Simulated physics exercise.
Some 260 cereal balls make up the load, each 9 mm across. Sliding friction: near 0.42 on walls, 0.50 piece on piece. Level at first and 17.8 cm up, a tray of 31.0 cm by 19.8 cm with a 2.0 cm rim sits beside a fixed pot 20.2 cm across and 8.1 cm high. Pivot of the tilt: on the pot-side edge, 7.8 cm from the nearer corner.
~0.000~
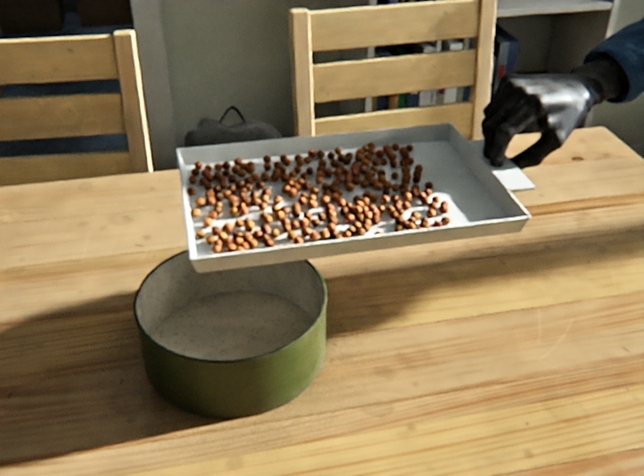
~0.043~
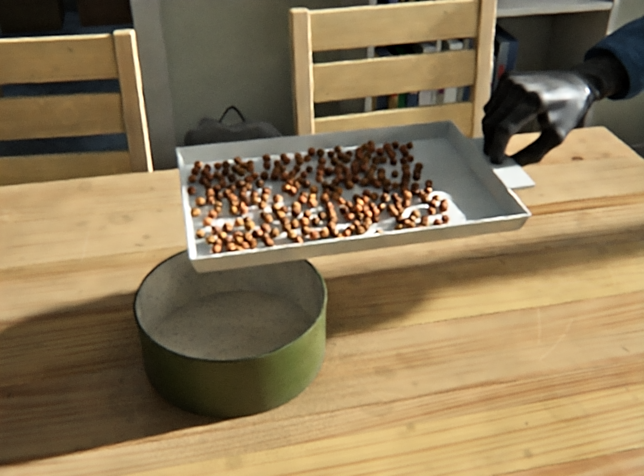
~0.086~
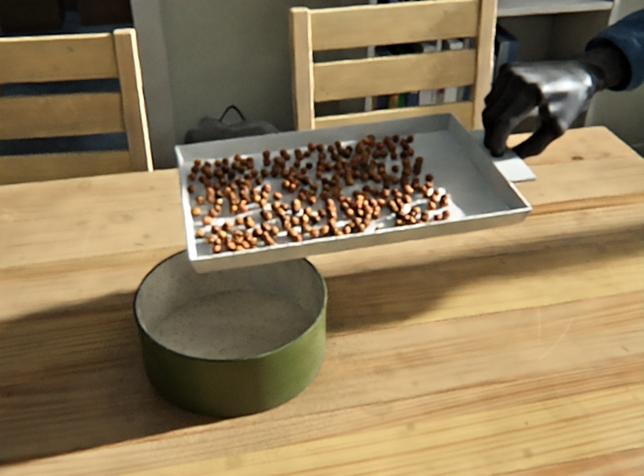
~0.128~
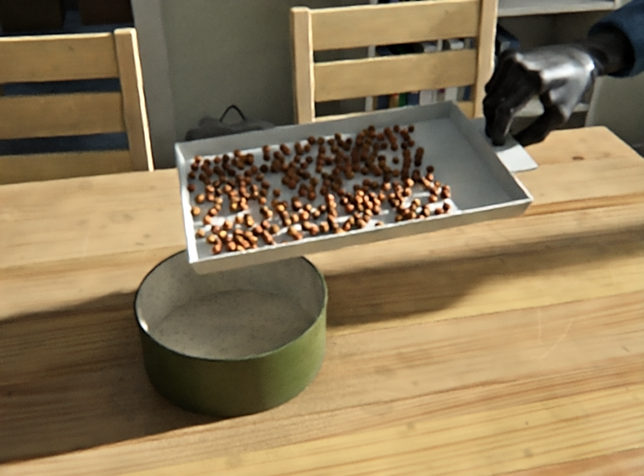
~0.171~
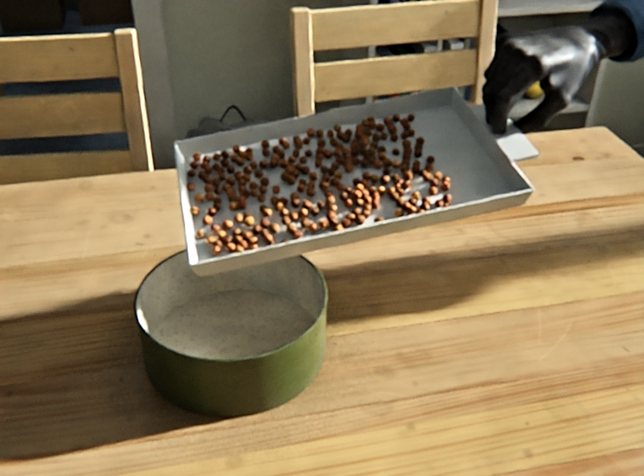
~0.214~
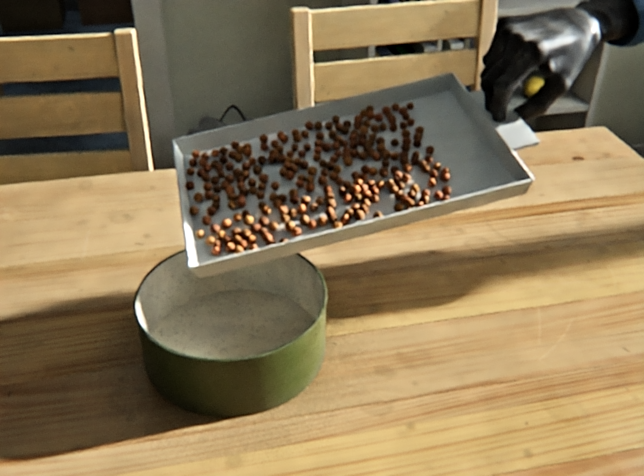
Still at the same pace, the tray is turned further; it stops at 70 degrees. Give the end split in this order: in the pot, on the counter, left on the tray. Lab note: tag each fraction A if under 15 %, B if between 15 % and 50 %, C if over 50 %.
Pot = A, counter = A, tray = C.
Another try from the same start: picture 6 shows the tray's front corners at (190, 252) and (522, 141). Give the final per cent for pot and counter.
Pot 5; counter 15.
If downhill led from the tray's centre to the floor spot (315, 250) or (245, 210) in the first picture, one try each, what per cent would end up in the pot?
First try: About 5 percent; second try: About 0 percent.
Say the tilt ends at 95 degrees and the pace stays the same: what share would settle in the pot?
Roughly 50 %.
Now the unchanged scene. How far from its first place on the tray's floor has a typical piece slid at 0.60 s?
By then it sits near 6 cm from where it began.
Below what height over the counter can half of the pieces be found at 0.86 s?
I'd say near 22 cm.
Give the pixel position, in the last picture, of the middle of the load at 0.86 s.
My estimate is roughly (232, 194).
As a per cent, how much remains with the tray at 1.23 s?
About 95% of the load.
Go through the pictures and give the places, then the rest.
Tray tilt 0 degrees, front corners at (196, 254) and (523, 214); middle of the pieces at (314, 191); pot at (231, 294), in the first picture.
Tray tilt 1 degrees, front corners at (196, 254) and (523, 212); middle of the pieces at (314, 190), in the second picture.
Tray tilt 2 degrees, front corners at (195, 255) and (524, 206); middle of the pieces at (314, 187), in the third picture.
Tray tilt 5 degrees, front corners at (195, 257) and (525, 197), lowest corner left front; middle of the pieces at (314, 182), in the fourth picture.
Tray tilt 8 degrees, front corners at (195, 260) and (526, 187), lowest corner left front; middle of the pieces at (313, 176), in the fifth picture.
Tray tilt 11 degrees, front corners at (194, 262) and (526, 177), lowest corner left front; middle of the pieces at (312, 171); pot at (231, 293). The tray's pace is about 75 degrees a second, in the sixth picture.
Then, at 0.60 s, tilt 39 degrees; the tray holds 100 %, the pot 0 %.
Then, at 0.86 s, tilt 58 degrees; the tray holds 100 %, the pot 0 %.
After 1.23 s, tilt 70 degrees; the tray holds 95 %, the pot 0 %.
In the end, at 2.0 s, pot 0 %, counter 5 %, tray 90 %.
